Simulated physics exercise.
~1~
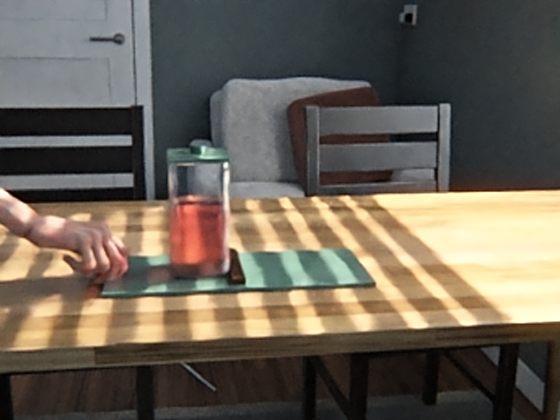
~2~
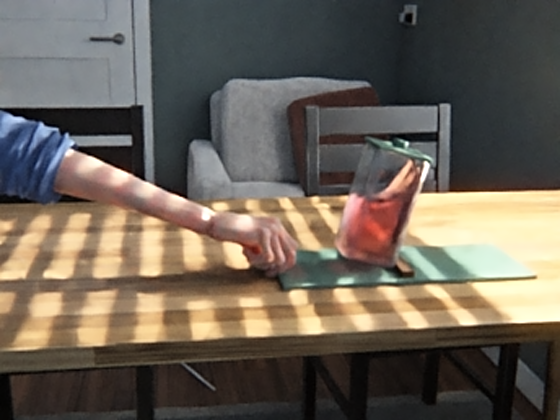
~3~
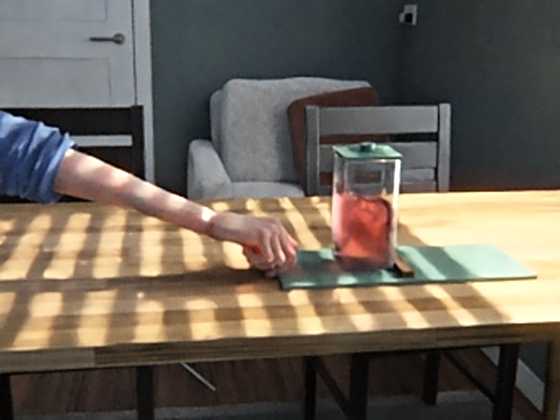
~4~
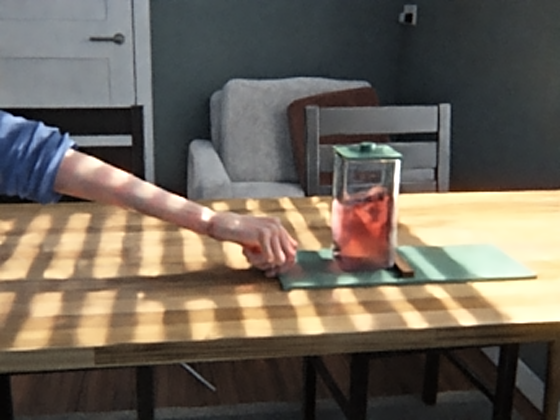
The footage shows a hand pushing a green board to the right along a wooden table, carrying a capped clear flask of red liquid; when the board stops, the flask tips rightward against a dark batten, then rocks back and stands upright, its liquid settling.
